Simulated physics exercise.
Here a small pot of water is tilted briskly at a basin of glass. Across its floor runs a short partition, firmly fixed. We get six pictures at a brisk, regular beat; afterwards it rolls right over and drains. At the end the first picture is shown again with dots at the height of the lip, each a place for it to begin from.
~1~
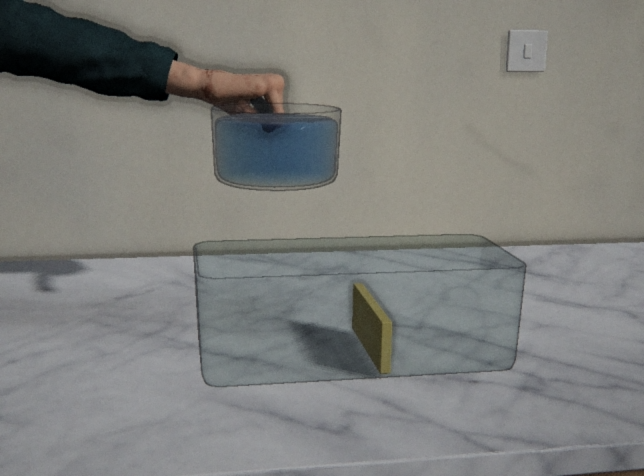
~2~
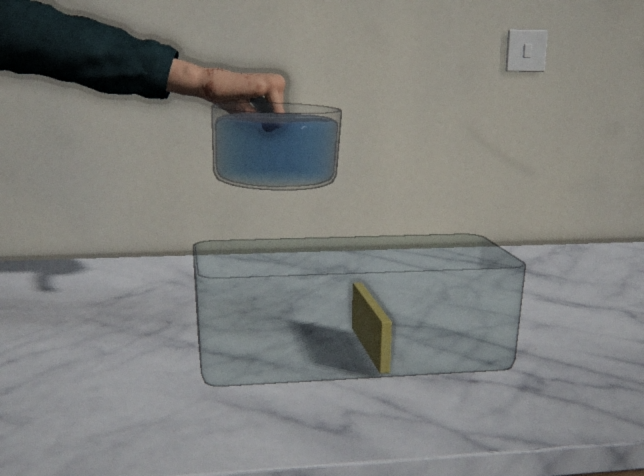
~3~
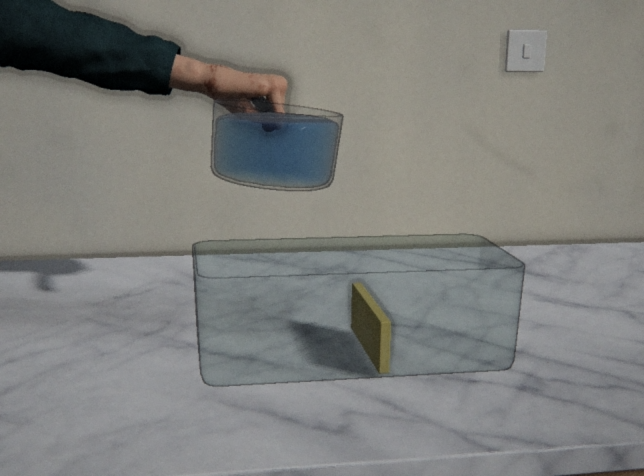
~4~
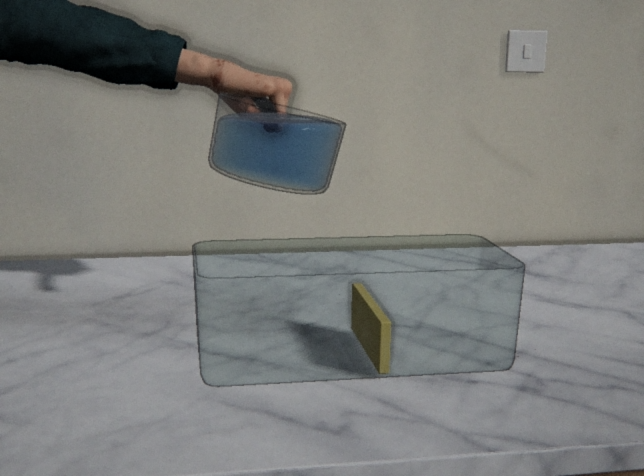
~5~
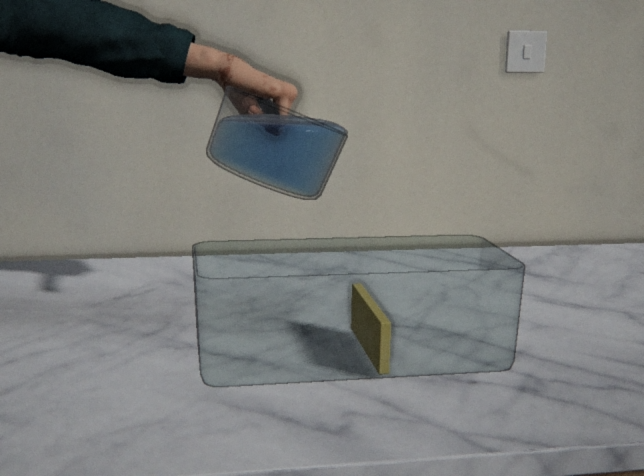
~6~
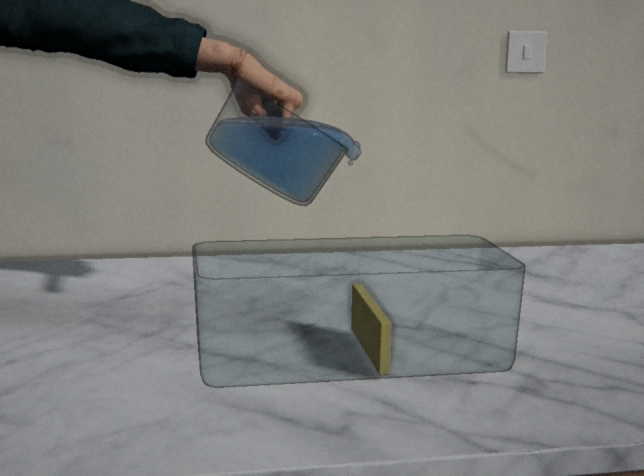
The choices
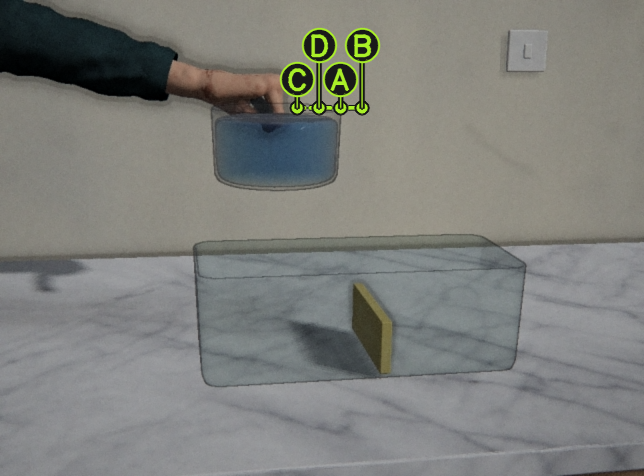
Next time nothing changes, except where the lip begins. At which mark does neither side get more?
D beats the others.
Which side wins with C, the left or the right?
More ends on the left.
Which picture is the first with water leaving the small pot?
Picture 5.
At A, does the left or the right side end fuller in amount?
The right side.
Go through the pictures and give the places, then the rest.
The first frame shows upright, lip at (337, 107); basin from (202, 385) to (514, 367); top of the wall at (371, 301); nothing has left yet.
The second frame shows upright, lip at (338, 109); nothing has left yet.
The third frame shows tipped about 6°, lip at (339, 113); nothing has left yet.
The fourth frame shows tipped about 13°, lip at (342, 122); nothing has left yet.
The fifth frame shows tipped about 21°, lip at (344, 133); water is over the lip, down to (340, 130).
The sixth frame shows tipped about 32°, lip at (345, 146); water is over the lip, down to (351, 163).
In lime, A at (340, 107); B at (362, 107); C at (297, 107); D at (319, 107).
For spot A, about 28 % ends left of the wall and 71 % right of it.
For spot B, about 10 % ends left of the wall and 89 % right of it.
For spot C, about 80 % ends left of the wall and 17 % right of it; 3 % is lost outside.
For spot D, about 50 % ends left of the wall and 49 % right of it.
